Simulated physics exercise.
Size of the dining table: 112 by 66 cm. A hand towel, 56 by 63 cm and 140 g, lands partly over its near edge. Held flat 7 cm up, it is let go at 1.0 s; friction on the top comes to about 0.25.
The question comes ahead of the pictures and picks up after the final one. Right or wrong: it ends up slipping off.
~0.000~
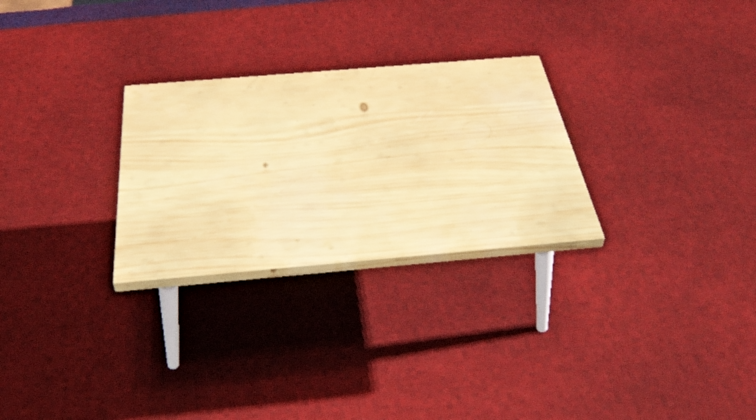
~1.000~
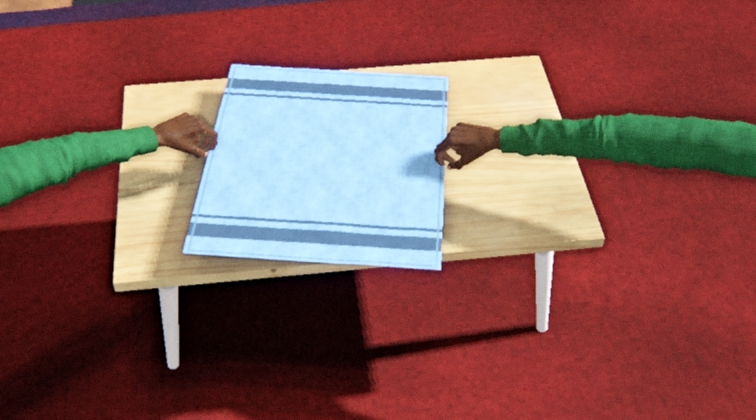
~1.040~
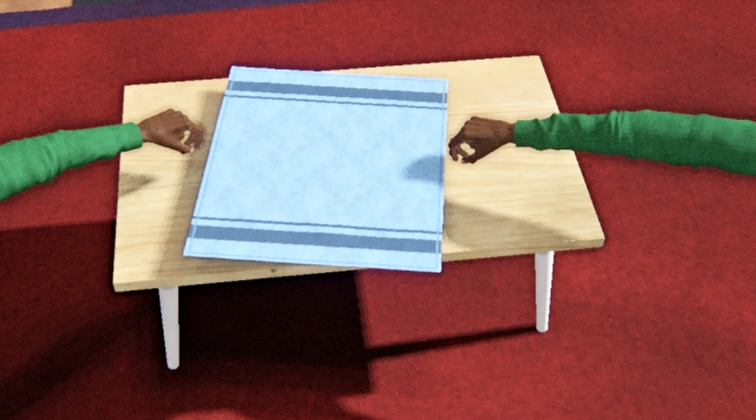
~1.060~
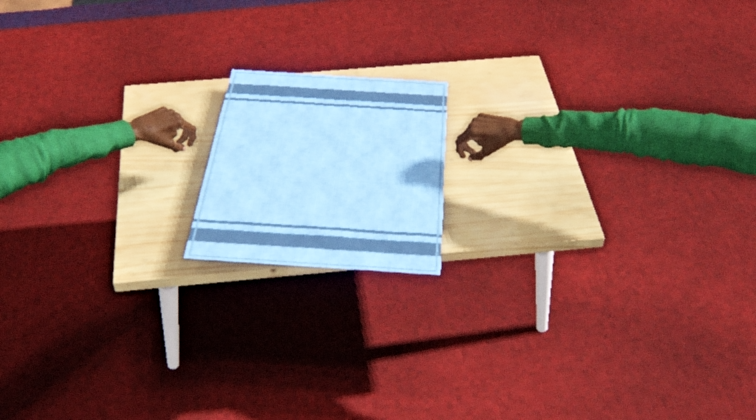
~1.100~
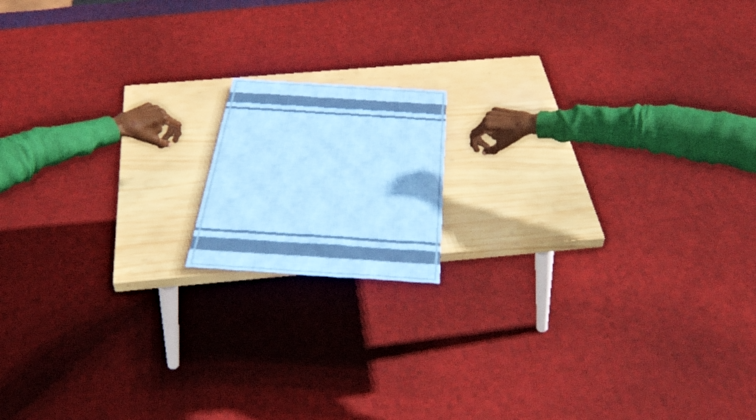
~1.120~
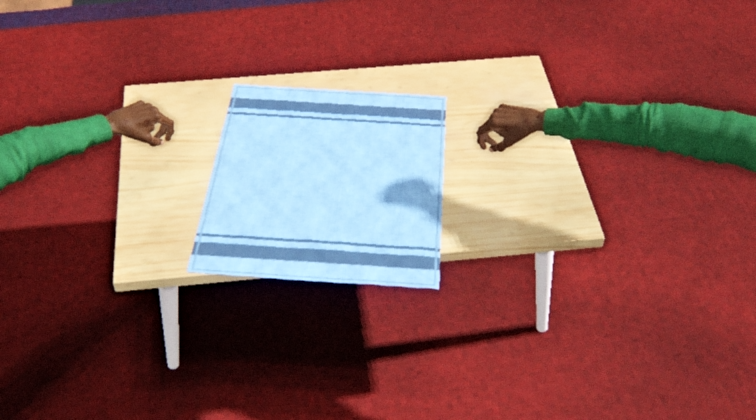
Wrong, it stays.
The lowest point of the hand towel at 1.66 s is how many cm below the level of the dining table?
It's hanging something like 10 cm below the top at that point.
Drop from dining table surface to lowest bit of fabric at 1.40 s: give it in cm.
About 10 cm.
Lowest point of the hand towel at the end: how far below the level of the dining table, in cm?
Around 10 centimetres.
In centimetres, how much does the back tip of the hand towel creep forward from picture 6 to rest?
Forward creep to rest: Approx. 0 cm.
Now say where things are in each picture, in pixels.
In the first picture, the bare dining table.
In the second picture, hand towel corners (183, 253) (232, 65) (448, 78) (440, 270).
In the third picture, hand towel corners (184, 255) (232, 68).
In the fourth picture, hand towel corners (184, 258) (233, 70).
In the fifth picture, hand towel corners (186, 267) (234, 79).
In the sixth picture, hand towel corners (187, 272) (234, 85) (446, 97) (438, 289).
After 1.4 s, 90 % of the hand towel is still over the top.
After 1.7 s, 90 % of the hand towel is still over the top.
After 1.9 s, 90 % of the hand towel is still over the top.
After 2.2 s, 90 % of the hand towel is still over the top.
After 4.4 s, 90 % of the hand towel is still over the top.
